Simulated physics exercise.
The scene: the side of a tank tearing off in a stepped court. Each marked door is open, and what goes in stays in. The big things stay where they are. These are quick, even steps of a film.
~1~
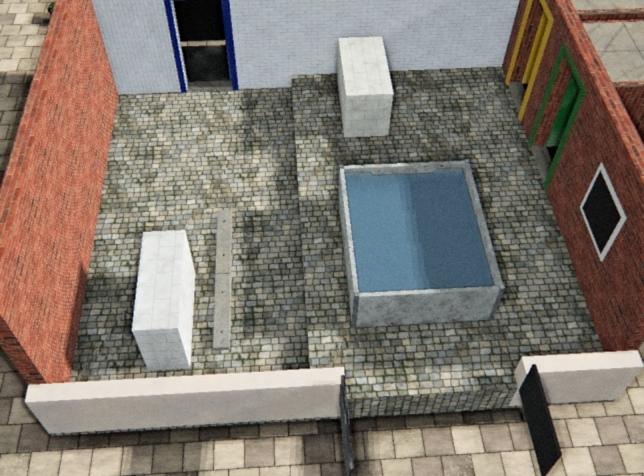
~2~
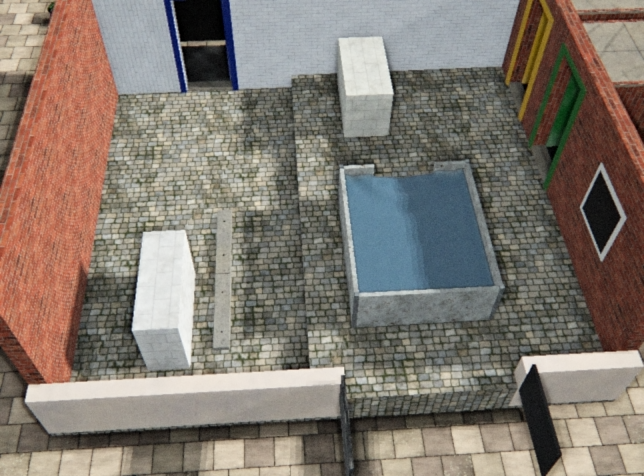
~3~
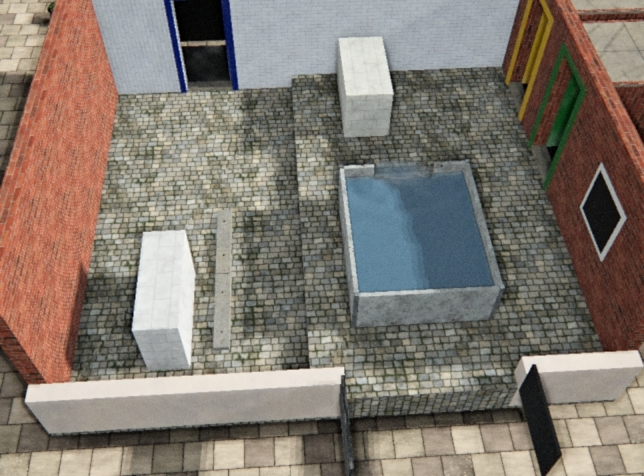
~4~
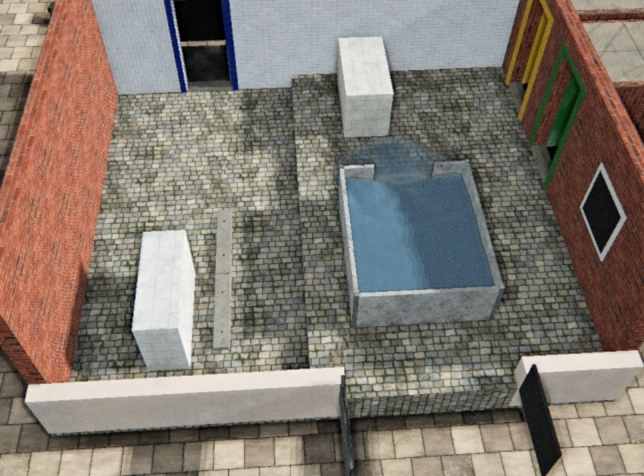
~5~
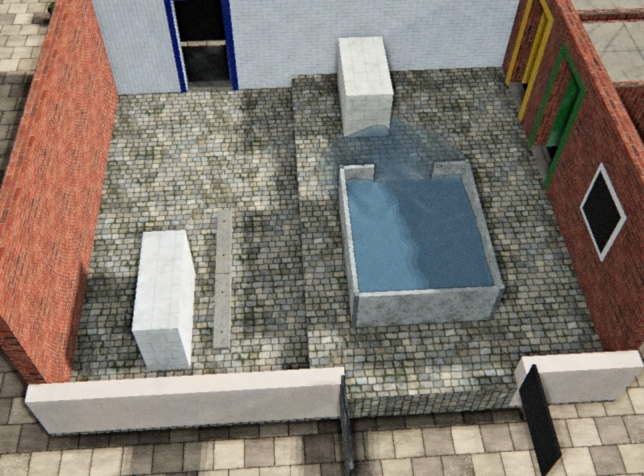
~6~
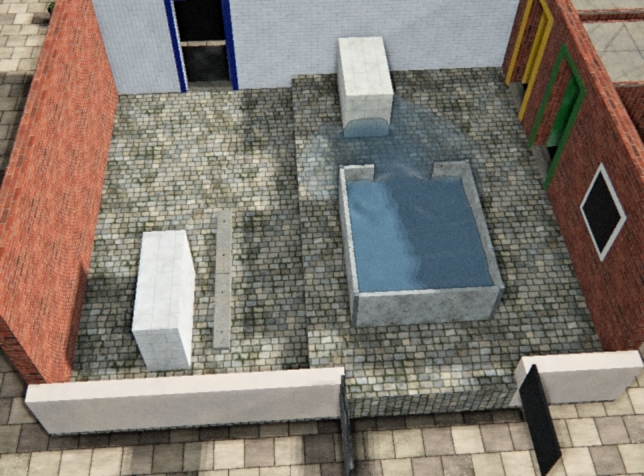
The clip shows a square, water-filled tank in a walled, stone-paved court as a gap opens in its far side and water pours out, spreading over the paving to the base of a pale block behind it.
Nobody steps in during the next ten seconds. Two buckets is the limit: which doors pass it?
The blue door lets in a lot; the green door admits no more than that; the yellow door lets in a lot.
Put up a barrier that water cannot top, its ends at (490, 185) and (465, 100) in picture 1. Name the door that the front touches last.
Last comes the green one.
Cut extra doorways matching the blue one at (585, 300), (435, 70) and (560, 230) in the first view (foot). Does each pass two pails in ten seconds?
In that order: Holds, goes over, keeps below it.
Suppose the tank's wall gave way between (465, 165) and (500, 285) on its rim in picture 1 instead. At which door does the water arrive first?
That is the green one.
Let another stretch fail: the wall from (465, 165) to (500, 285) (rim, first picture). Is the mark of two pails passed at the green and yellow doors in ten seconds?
One by one: Green door floods, yellow door floods.
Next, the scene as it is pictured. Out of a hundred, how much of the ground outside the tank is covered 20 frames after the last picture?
About 50 per cent.
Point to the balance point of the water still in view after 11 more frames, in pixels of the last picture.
At about (395, 196).
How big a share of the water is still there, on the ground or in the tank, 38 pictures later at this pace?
Roughly 94 per cent.
A moment on, water covers 20 % of the floor; the blue door not reached, the green door not reached, the yellow door not reached.
Next, water covers 40 % of the floor; the blue door wet at the sill, nothing in, the green door wet at the sill, nothing in, the yellow door under two buckets in.
Then, water covers 50 % of the floor; the blue door under two buckets in, the green door wet at the sill, nothing in, the yellow door over two buckets in.
Later, water covers 70 % of the floor; the blue door over two buckets in, the green door wet at the sill, nothing in, the yellow door far over two buckets in.
In the end, water covers 85 % of the floor; the blue door over two buckets in, the green door wet at the sill, nothing in, the yellow door far over two buckets in.
